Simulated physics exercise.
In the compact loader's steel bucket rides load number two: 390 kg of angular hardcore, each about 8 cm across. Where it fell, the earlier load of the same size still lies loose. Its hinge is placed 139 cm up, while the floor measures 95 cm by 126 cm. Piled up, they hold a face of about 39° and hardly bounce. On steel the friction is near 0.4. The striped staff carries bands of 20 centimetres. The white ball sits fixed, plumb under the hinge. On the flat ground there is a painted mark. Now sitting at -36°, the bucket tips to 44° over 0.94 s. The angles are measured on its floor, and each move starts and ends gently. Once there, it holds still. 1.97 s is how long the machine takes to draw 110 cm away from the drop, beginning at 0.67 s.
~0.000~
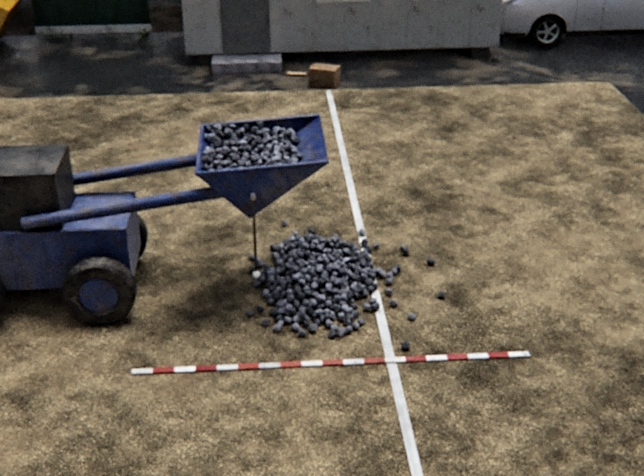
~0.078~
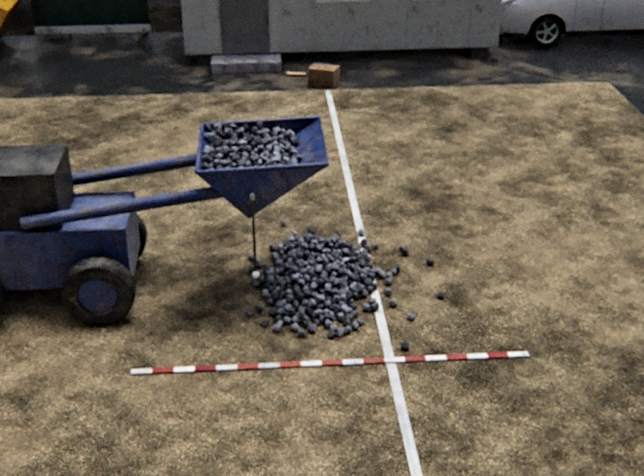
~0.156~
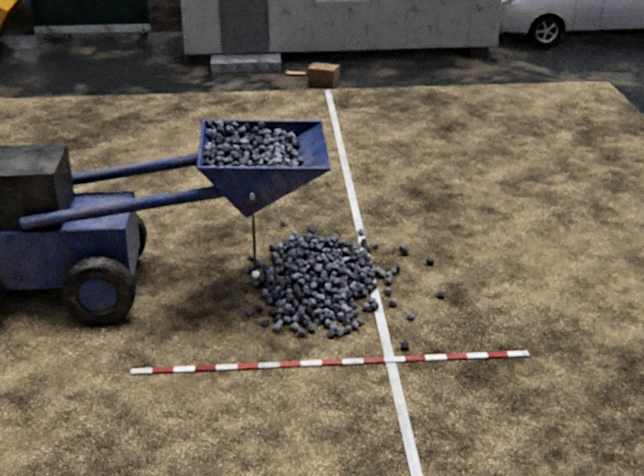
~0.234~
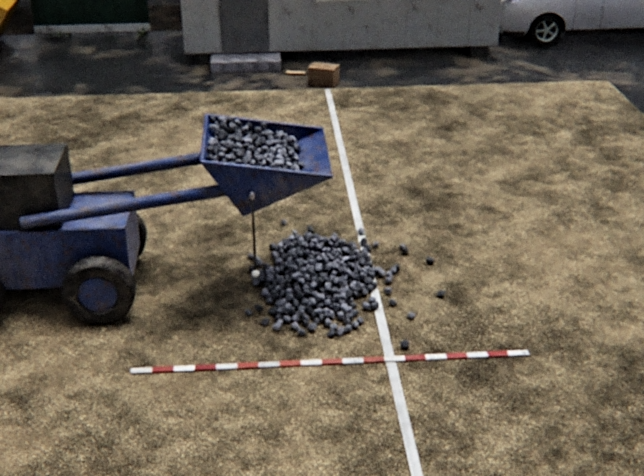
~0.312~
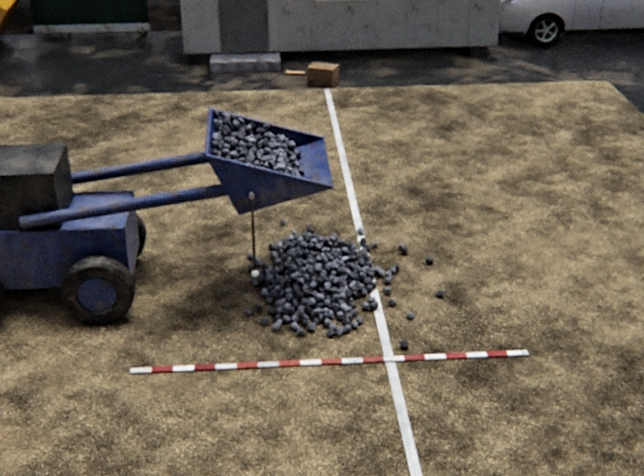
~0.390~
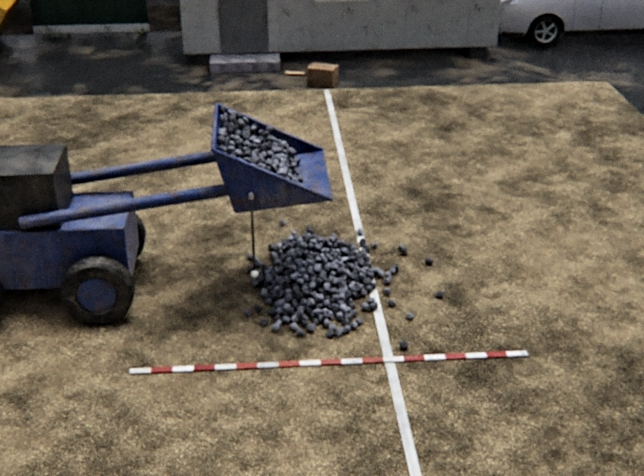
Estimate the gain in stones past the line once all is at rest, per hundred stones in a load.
11 per hundred.
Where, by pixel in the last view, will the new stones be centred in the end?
Their centre ends up near (315, 270).
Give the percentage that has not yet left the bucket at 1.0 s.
Still inside: Some 70 %.
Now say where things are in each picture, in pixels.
In the first picture, lip at (328, 162), floor tilted -36°, highest stones at (248, 133). The earlier load is highest near (309, 266), 22 cm above ground level, 96 % short of the line, 4 % past the line.
In the second picture, lip at (329, 164), floor tilted -34°, highest stones at (245, 133); the stones move at 0.2 m/s on average.
In the third picture, lip at (331, 169), floor tilted -30°, highest stones at (223, 129); the stones move at 0.3 m/s on average.
In the fourth picture, lip at (333, 177), floor tilted -24°, highest stones at (221, 126); the stones move at 0.4 m/s on average.
In the fifth picture, lip at (333, 187), floor tilted -15°, highest stones at (225, 122); the stones move at 0.5 m/s on average.
In the sixth picture, lip at (333, 200), floor tilted -6°, highest stones at (229, 119); the stones move at 0.5 m/s on average.
After 0.7 s the floor is at 31°; in per cent of one load, 100 in the bucket, 96 short of the line, 4 past the line; the foremost stones are at (407, 272).
After 1.0 s the floor is at 44°; in per cent of one load, 71 in the bucket, 126 short of the line, 4 past the line; the foremost stones are at (407, 272).
After 3.1 s the floor is at 44°; in per cent of one load, 0 in the bucket, 185 short of the line, 15 past the line; the foremost stones are at (431, 266).
After 5.9 s the floor is at 44°; in per cent of one load, 0 in the bucket, 185 short of the line, 15 past the line; the foremost stones are at (431, 266). Net gain past the line, 11.
